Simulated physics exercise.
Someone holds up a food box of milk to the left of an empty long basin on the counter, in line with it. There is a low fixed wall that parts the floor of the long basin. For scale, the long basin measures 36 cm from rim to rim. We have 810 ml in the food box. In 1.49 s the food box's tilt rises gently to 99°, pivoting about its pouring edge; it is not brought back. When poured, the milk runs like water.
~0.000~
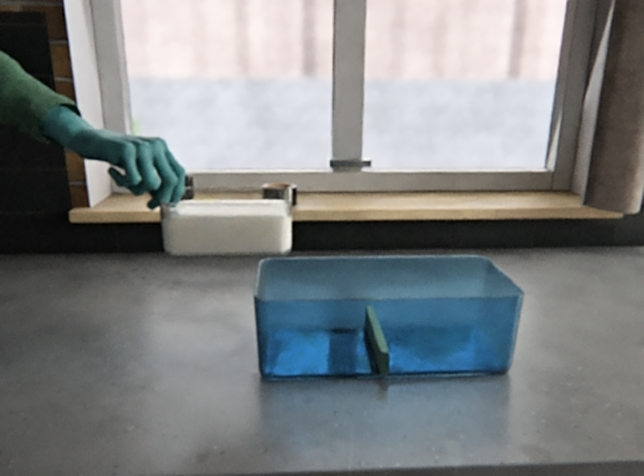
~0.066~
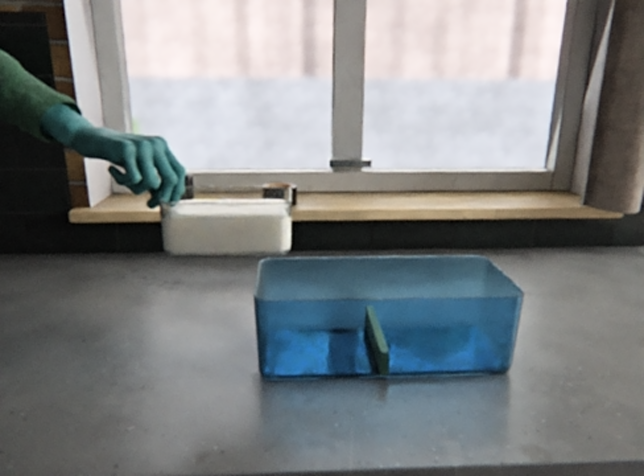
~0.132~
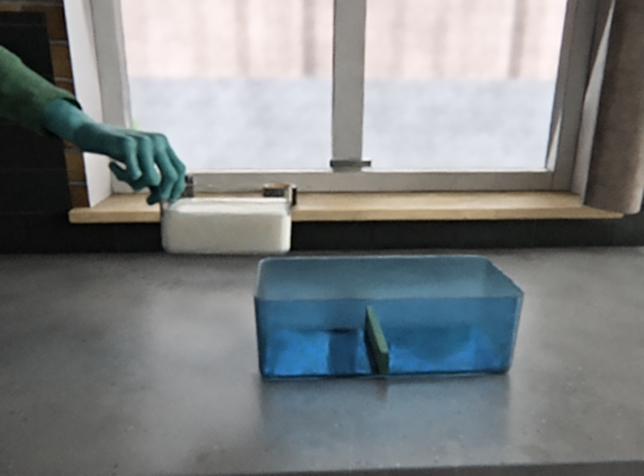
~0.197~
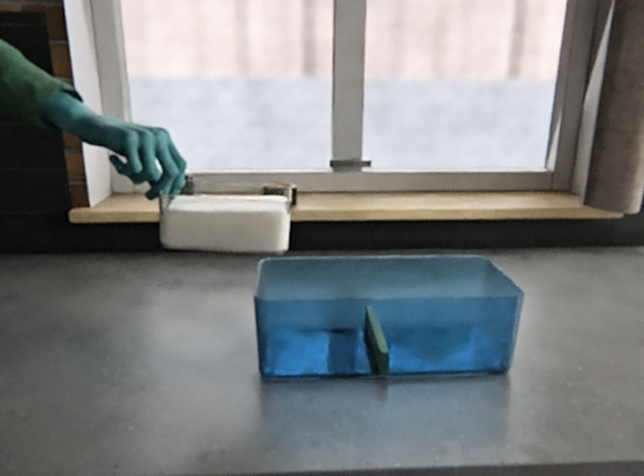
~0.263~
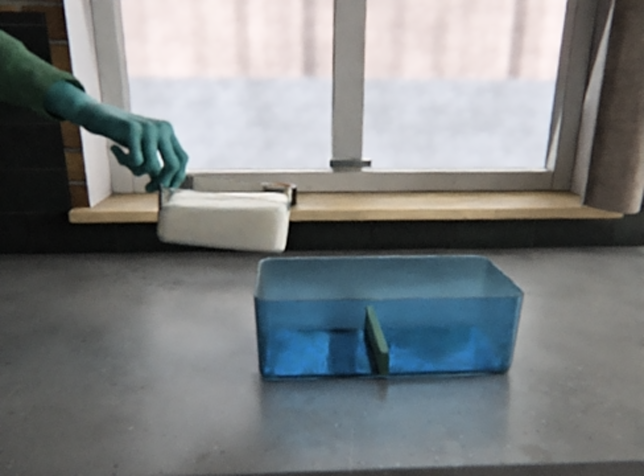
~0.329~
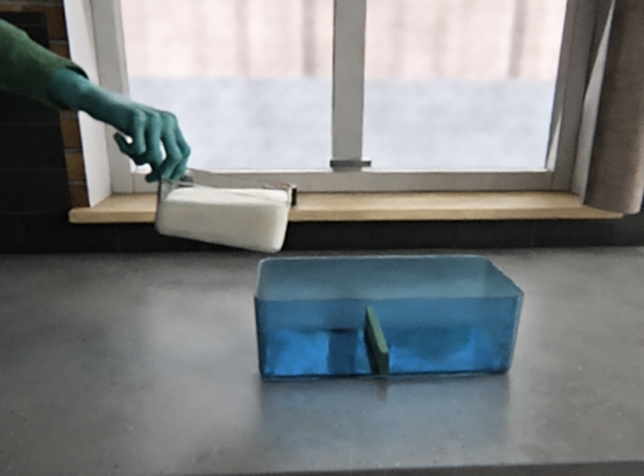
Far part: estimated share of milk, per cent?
34 per cent.
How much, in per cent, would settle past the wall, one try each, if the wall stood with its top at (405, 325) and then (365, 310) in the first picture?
Respectively 10 and 45 %.
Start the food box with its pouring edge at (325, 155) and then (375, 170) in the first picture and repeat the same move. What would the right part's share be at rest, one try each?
80 and 95 %.
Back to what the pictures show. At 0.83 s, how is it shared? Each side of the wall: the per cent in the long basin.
Left roughly 14 per cent, right roughly 0.
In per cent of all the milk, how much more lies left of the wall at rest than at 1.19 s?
I'd put it near 20 percent.
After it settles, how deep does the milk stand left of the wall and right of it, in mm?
Left roughly 20 mm; right roughly 10 mm.
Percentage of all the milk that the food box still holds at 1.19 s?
Remaining share: Approx. 12 %.
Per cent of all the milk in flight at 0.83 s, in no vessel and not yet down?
Roughly 34 percent.
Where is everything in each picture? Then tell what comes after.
It leans 0°; its right rim is at (290, 196); the milk meets the walls at (170, 208) and (289, 207); the long basin's rim runs from (257, 279) to (504, 275); the wall's top is at (376, 327), in the first frame.
It leans 0°; its right rim is at (290, 196); the milk meets the walls at (170, 208) and (289, 207), in the second frame.
It leans 2°; its right rim is at (290, 196); the milk meets the walls at (169, 207) and (289, 206), in the third frame.
It leans 4°; its right rim is at (290, 196); the milk meets the walls at (169, 204) and (288, 203), in the fourth frame.
It leans 7°; its right rim is at (290, 196); the milk meets the walls at (168, 200) and (288, 201), in the fifth frame.
It leans 11°; its right rim is at (290, 196); the milk meets the walls at (166, 196) and (288, 197), in the sixth frame.
Then, 0.83 s in, the tilt is 58° and 51 per cent is still to pour, 15 is left of the wall and 0 right of it.
Then, 1.19 s in, the tilt is 90° and 12 per cent is still to pour, 46 is left of the wall and 32 right of it.
Then, 1.58 s in, the tilt is 99° and 1 per cent is still to pour, 62 is left of the wall and 33 right of it.
Then, 1.99 s in, the tilt is 99° and 0 per cent is still to pour, 65 is left of the wall and 34 right of it.
Finally, 65 per cent lies left of the wall, 34 right of it and 1 outside.
